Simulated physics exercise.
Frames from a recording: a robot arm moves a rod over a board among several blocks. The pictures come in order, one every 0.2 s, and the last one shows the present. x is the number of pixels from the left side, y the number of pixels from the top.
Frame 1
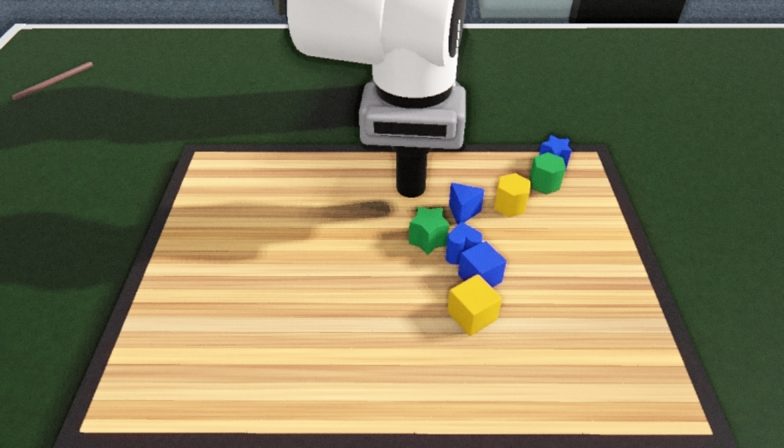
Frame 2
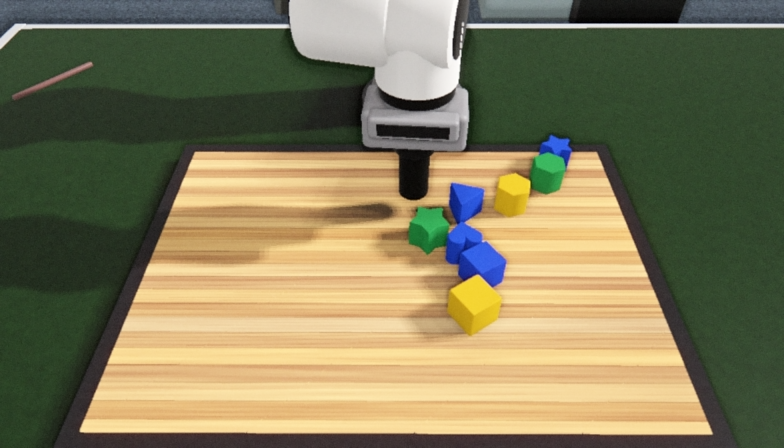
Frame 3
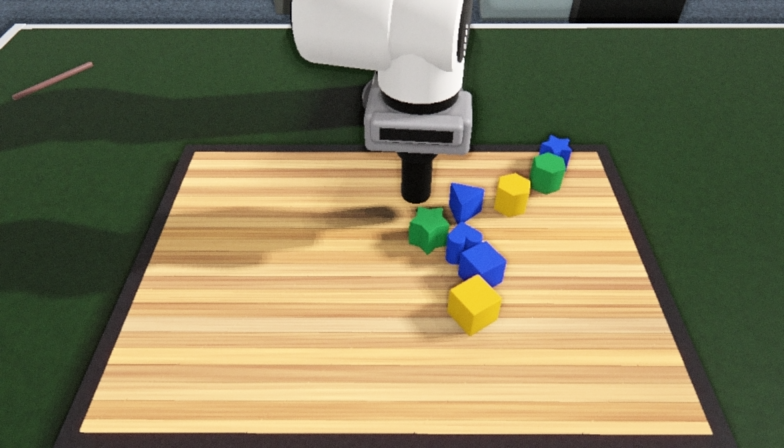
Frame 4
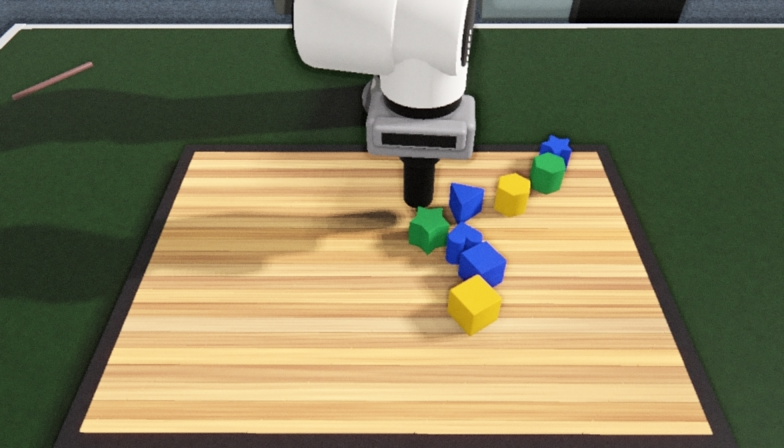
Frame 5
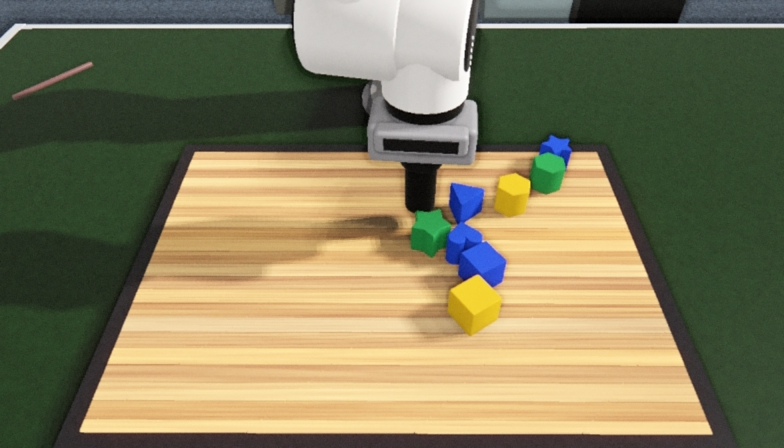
A white and grey robot arm holding a black rod reaches over a pale striped wooden board on a green surface, seen from above and in front by a still camera. A green star sits near the rod, with blue blocks beside it, a yellow cube below, and yellow, green and blue pieces toward the upper right. The rod creeps down and slightly right to the green star, which barely shifts.
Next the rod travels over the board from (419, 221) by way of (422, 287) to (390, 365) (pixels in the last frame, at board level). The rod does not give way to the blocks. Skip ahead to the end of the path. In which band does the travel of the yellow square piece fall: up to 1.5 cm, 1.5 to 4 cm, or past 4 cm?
Once the path ends, it will sit 1.5 to 4 cm from where it is now.
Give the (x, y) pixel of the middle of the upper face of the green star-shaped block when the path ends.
I'd place it at (453, 288), taking the centre of its top.
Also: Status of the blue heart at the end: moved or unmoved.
It will end up elsewhere.
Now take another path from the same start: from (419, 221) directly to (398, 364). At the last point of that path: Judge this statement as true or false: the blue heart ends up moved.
True - the claim holds.
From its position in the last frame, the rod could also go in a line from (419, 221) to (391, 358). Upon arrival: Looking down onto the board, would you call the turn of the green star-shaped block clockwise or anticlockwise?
It turns counter-clockwise.
On the path given first. One third of the way, rod (423, 248); green star-shaped block (444, 262), turned 35° anticlockwise; blue heart (473, 240), turned 35° anticlockwise; blue square piece (492, 260).
Two thirds of the way, rod (417, 298); green star-shaped block (453, 288), turned 85° anticlockwise; blue heart (473, 240), turned 35° anticlockwise; yellow square piece (492, 305); blue square piece (492, 260).
At the end, rod (390, 350); green star-shaped block (453, 288), turned 85° anticlockwise; blue heart (473, 240), turned 35° anticlockwise; yellow square piece (492, 305); blue square piece (492, 260).
